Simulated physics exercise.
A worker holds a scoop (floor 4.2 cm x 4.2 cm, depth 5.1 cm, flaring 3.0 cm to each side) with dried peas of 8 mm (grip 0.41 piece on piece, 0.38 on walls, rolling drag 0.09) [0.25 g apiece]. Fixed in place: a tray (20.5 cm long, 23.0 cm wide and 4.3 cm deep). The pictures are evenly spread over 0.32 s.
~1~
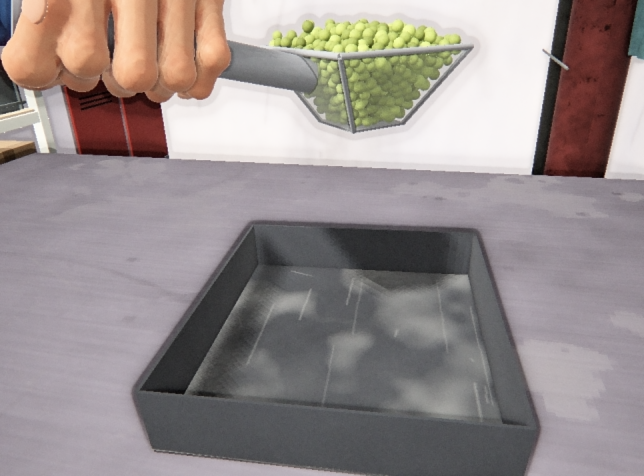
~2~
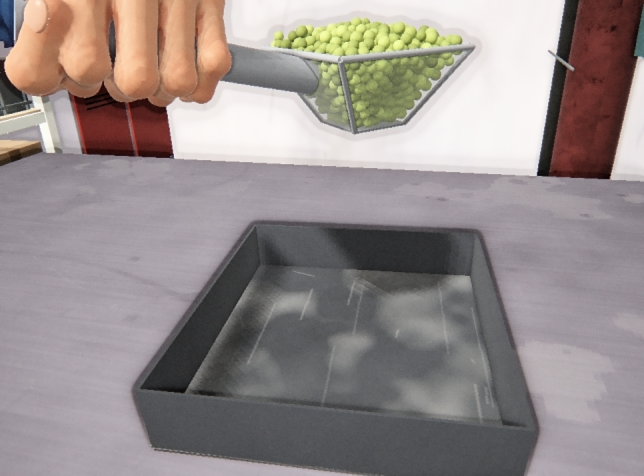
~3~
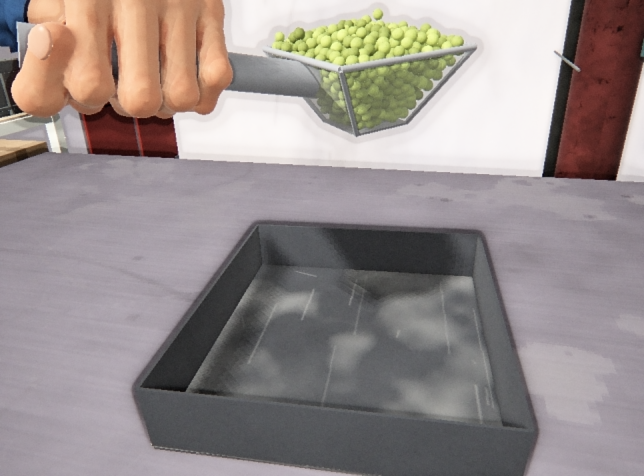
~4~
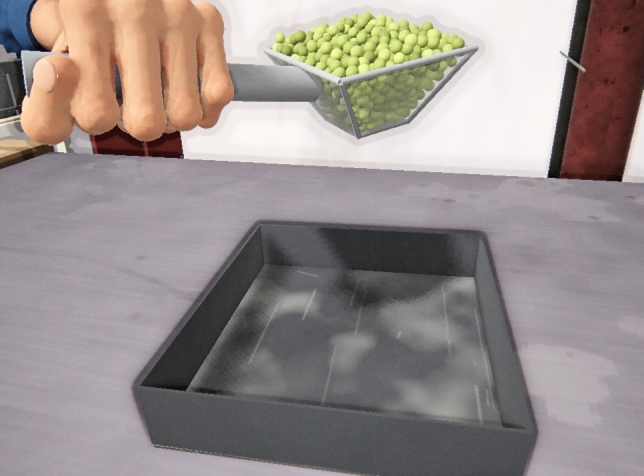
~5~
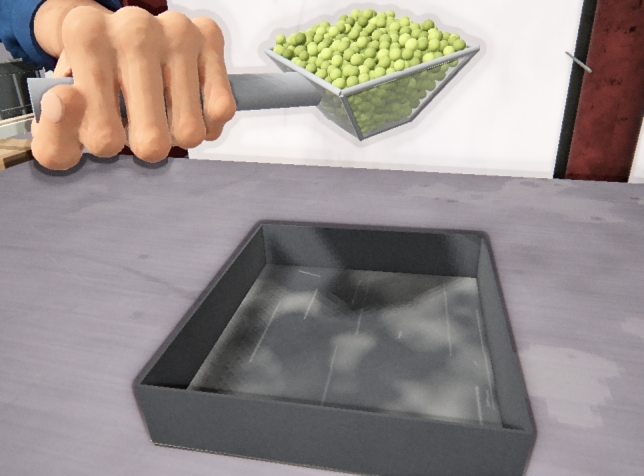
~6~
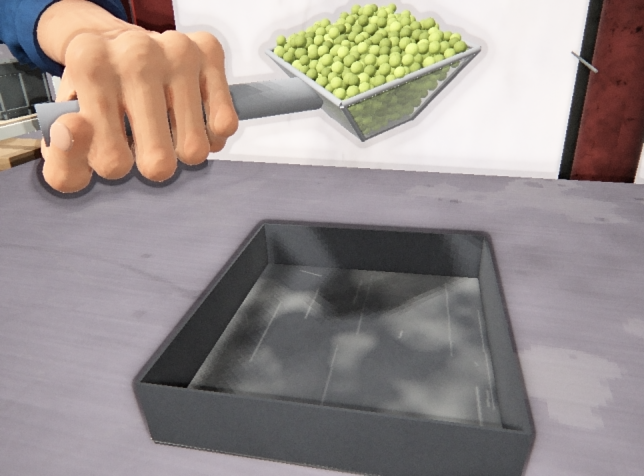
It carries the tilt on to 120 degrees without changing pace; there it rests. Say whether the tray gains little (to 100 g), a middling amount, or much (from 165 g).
Load: High.
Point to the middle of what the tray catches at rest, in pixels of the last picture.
Near (336, 373).
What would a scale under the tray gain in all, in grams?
About 210 g.
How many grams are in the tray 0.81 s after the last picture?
Some 140 g.
Then, 0.44 s after the last picture, tilt 55 degrees; 7 g in the tray, scoop holds 90 %.
Then, 0.81 s after the last picture, tilt 84 degrees; 143 g in the tray, scoop holds 20 %.
Then, 1.16 s after the last picture, tilt 111 degrees; 213 g in the tray, scoop holds 0 %.
Then, 1.48 s after the last picture, tilt 120 degrees; 213 g in the tray, scoop holds 0 %.
In the end, 213 g in the tray, scoop holds 0 %.
